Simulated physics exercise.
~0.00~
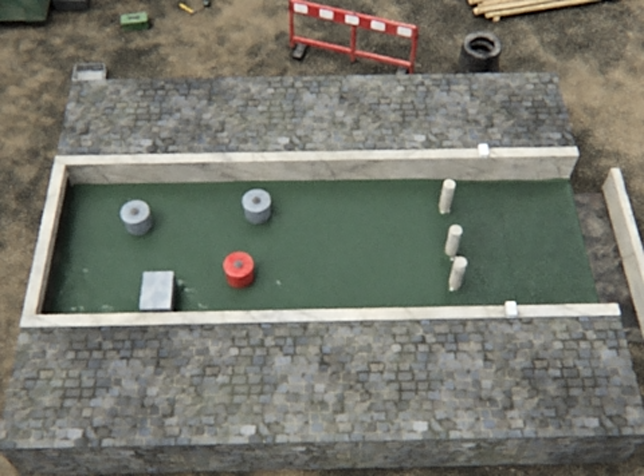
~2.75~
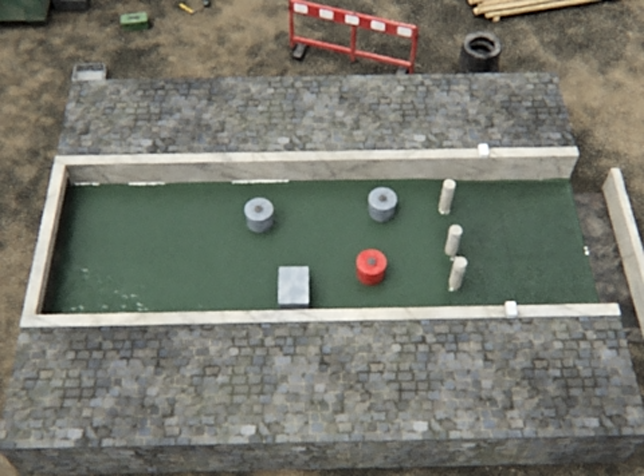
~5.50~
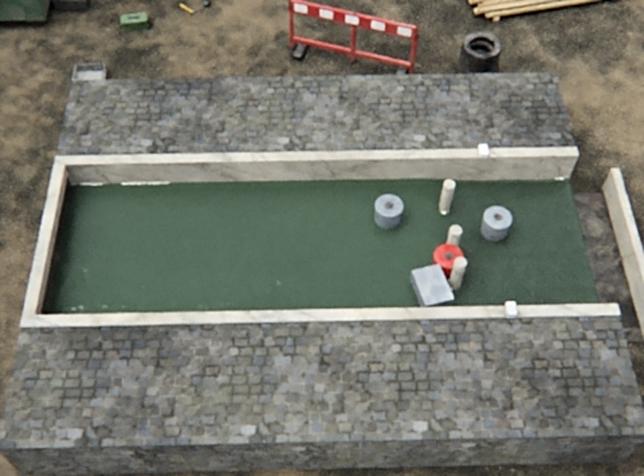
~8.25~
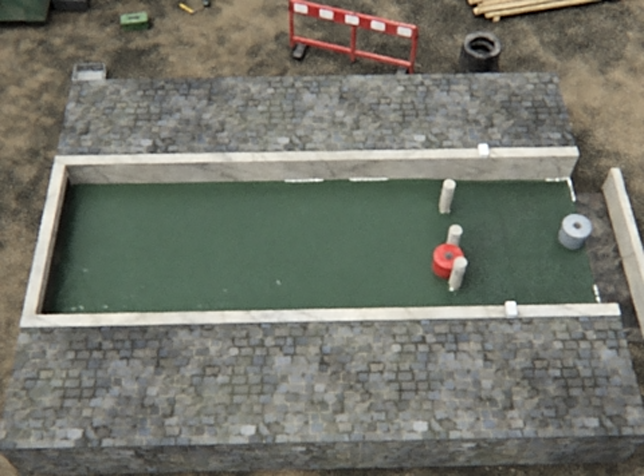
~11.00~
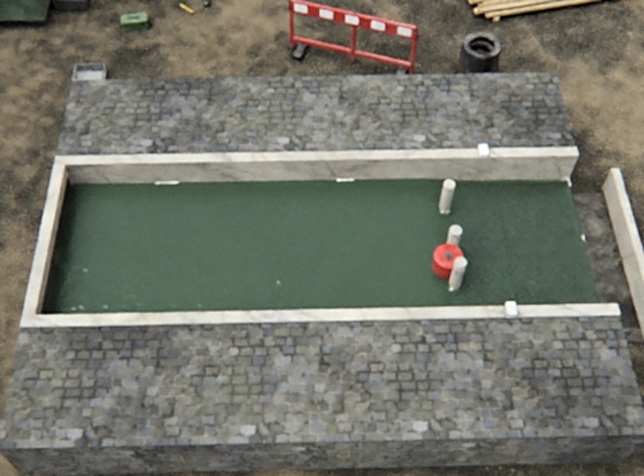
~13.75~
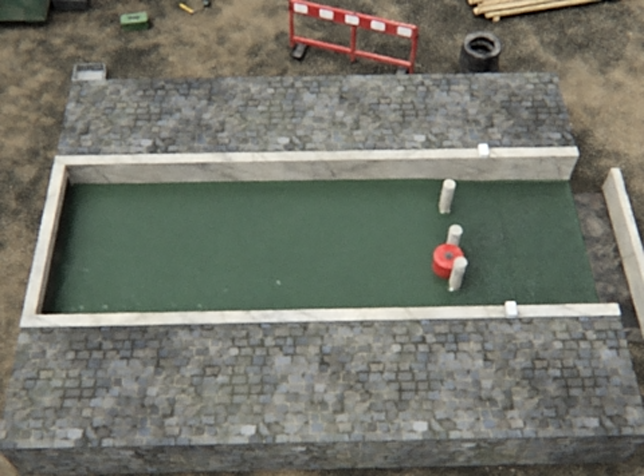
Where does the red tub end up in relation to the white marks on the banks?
The red tub ends up short of the white bank marks. It is held back at the pale posts and stays there while the gray objects drift away.
